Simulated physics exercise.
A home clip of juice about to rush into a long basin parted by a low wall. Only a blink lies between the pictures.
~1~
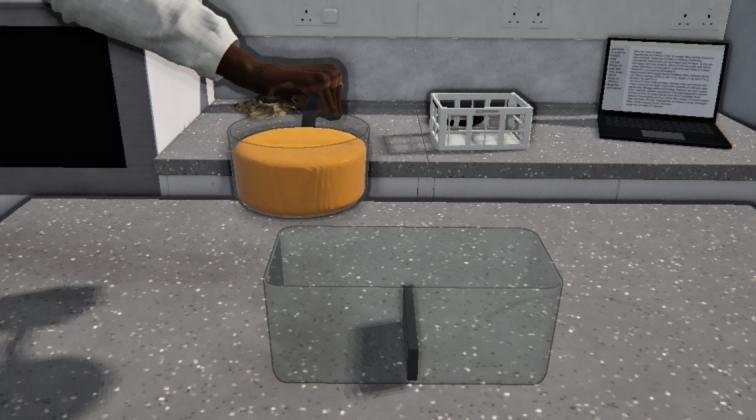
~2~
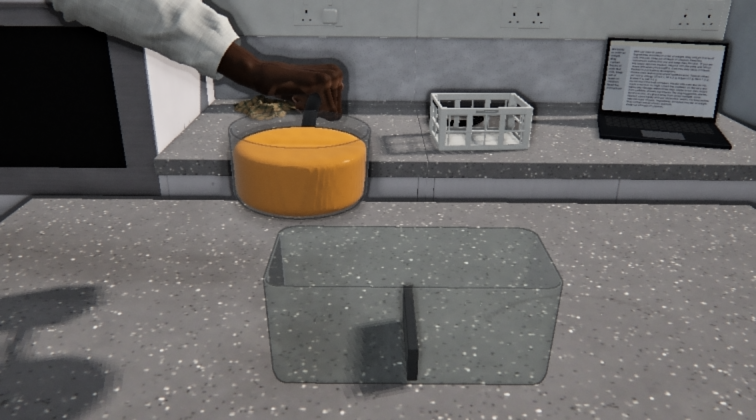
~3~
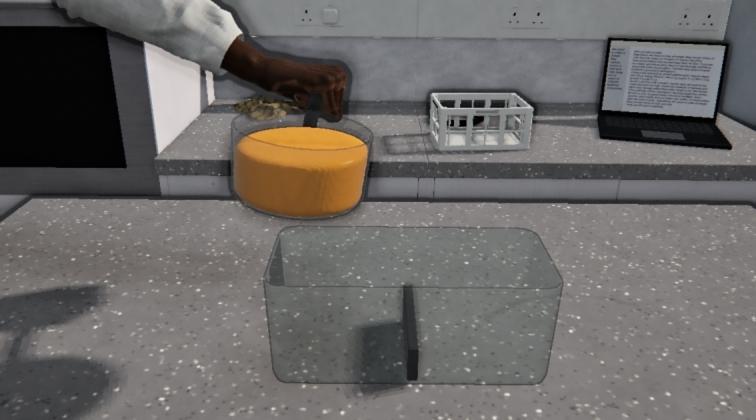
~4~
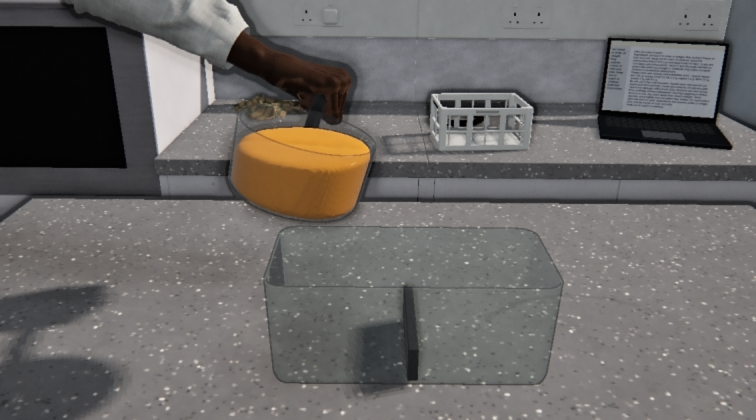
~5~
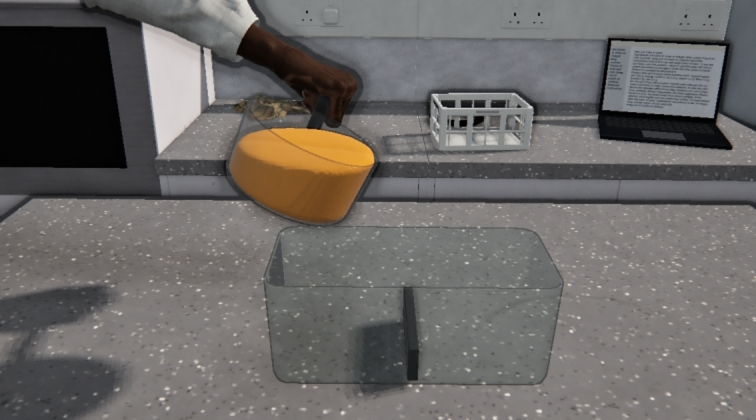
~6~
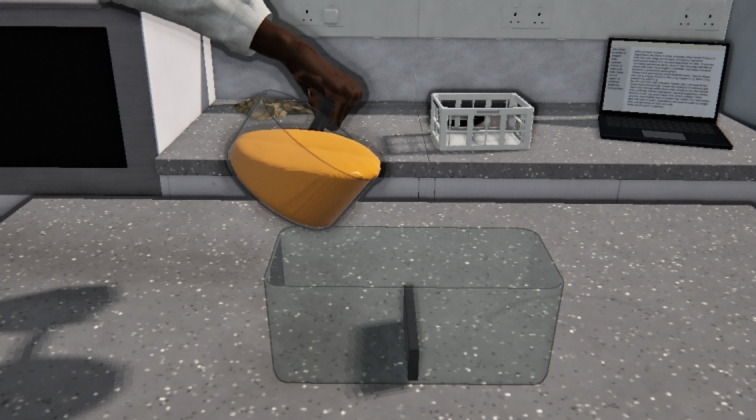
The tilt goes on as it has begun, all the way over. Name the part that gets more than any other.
It is the left one.
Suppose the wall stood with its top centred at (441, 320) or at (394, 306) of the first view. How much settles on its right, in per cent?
The first gives 20 %, the second 55 %.
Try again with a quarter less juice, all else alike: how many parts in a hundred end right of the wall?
Some 25 per cent.
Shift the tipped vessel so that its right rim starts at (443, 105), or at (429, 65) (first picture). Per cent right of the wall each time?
The first gives 80 %, the second 75 %.
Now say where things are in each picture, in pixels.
In the first picture, it leans 0°; its right rim is at (368, 130); the juice meets the walls at (235, 144) and (366, 144); the long basin's rim runs from (272, 255) to (548, 257); the wall's top is at (410, 316).
In the second picture, it leans 2°; its right rim is at (369, 132); the juice meets the walls at (236, 143) and (366, 145).
In the third picture, it leans 7°; its right rim is at (372, 138); the juice meets the walls at (236, 142) and (368, 147).
In the fourth picture, it leans 14°; its right rim is at (375, 148); the juice meets the walls at (238, 141) and (370, 150).
In the fifth picture, it leans 25°; its right rim is at (376, 161); the juice meets the walls at (237, 141) and (376, 154).
In the sixth picture, it leans 37°; its right rim is at (375, 175); the juice meets the walls at (235, 139) and (370, 161); 3 per cent is over the edge.
A moment on, the tilt is 102° and 24 per cent is still to pour, 23 is left of the wall and 20 right of it.
Next, the tilt is 105° and 6 per cent is still to pour, 55 is left of the wall and 35 right of it.
Then the tilt is 105° and 1 per cent is still to pour, 57 is left of the wall and 34 right of it.
Later the tilt is 105° and 0 per cent is still to pour, 62 is left of the wall and 35 right of it.
Finally, 62 per cent lies left of the wall, 35 right of it and 3 outside.
